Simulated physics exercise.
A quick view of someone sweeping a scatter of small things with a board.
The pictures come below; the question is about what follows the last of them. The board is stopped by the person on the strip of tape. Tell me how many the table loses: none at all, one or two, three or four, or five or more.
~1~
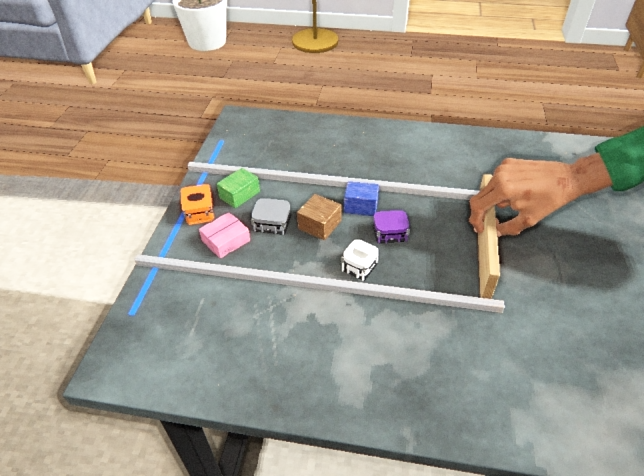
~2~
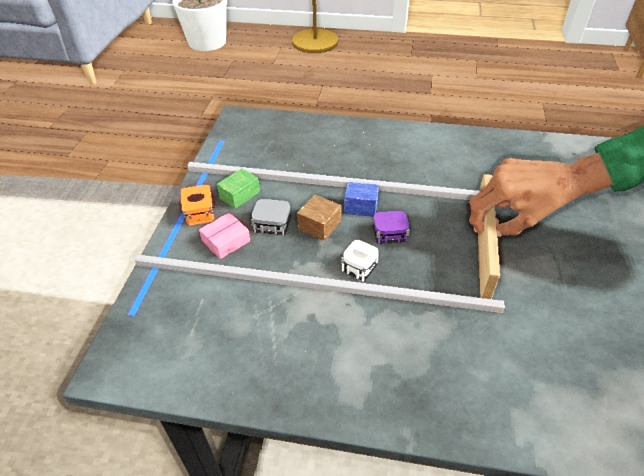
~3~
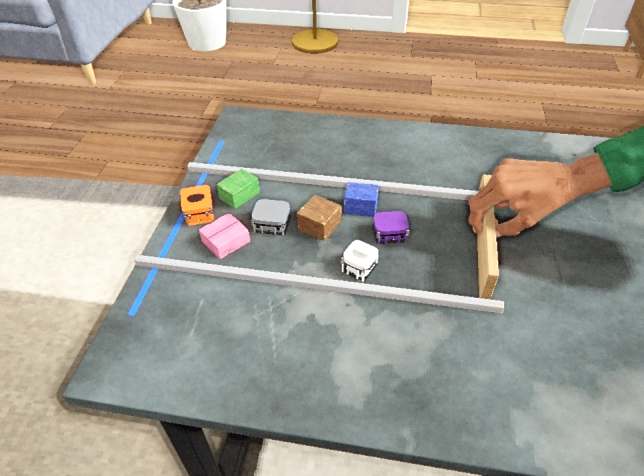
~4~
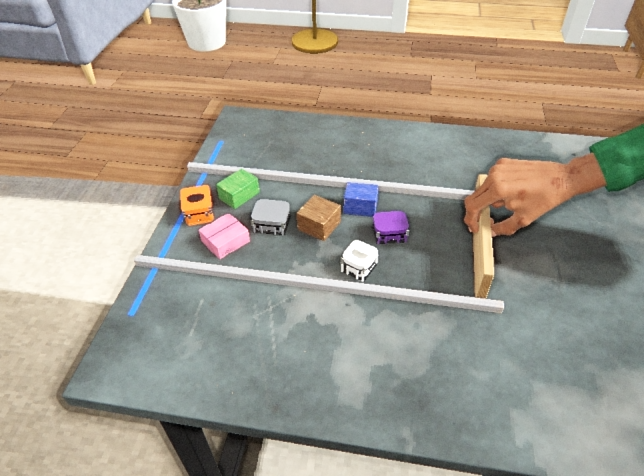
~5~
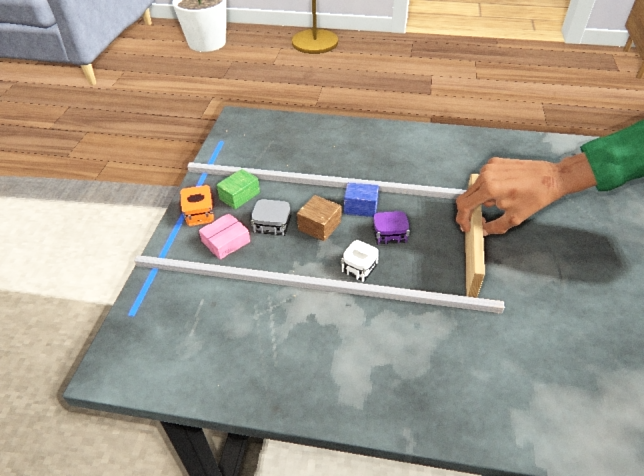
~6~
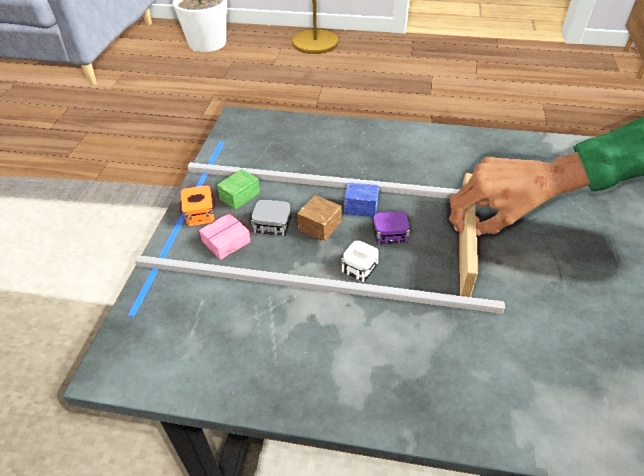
The table loses five or more.
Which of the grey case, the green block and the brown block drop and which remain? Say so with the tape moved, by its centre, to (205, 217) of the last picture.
Result - the grey case is gone, the green block is gone, the brown block is gone.
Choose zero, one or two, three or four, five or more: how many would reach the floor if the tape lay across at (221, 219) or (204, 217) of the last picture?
The falls would be one or two; three or four.
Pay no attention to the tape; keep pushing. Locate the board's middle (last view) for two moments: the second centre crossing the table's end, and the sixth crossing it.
At (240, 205) for the second, at (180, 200) for the sixth.
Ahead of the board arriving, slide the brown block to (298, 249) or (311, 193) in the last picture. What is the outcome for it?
The brown block goes down at the first spot and goes down at the second.
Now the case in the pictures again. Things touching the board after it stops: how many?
3 in contact.
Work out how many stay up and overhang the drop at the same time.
The count is 3.
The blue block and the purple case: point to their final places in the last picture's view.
The blue block settles near (181, 181); as for the purple case, near (172, 201).
Early on, none off yet; orange case at rest near (198, 206); green block at rest near (239, 189); pink box at rest near (225, 236).
A while later, none off yet; orange case moving near (190, 204); green block at rest near (237, 188); pink box travelled a little near (214, 240).
Further along, one off so far; orange case in the air near (183, 390); green block travelled well along near (185, 182); pink box travelled about its own width near (169, 237).
Finally, the number that fall off is five or more; lost, brown block, grey case, pink box, green block and orange case.
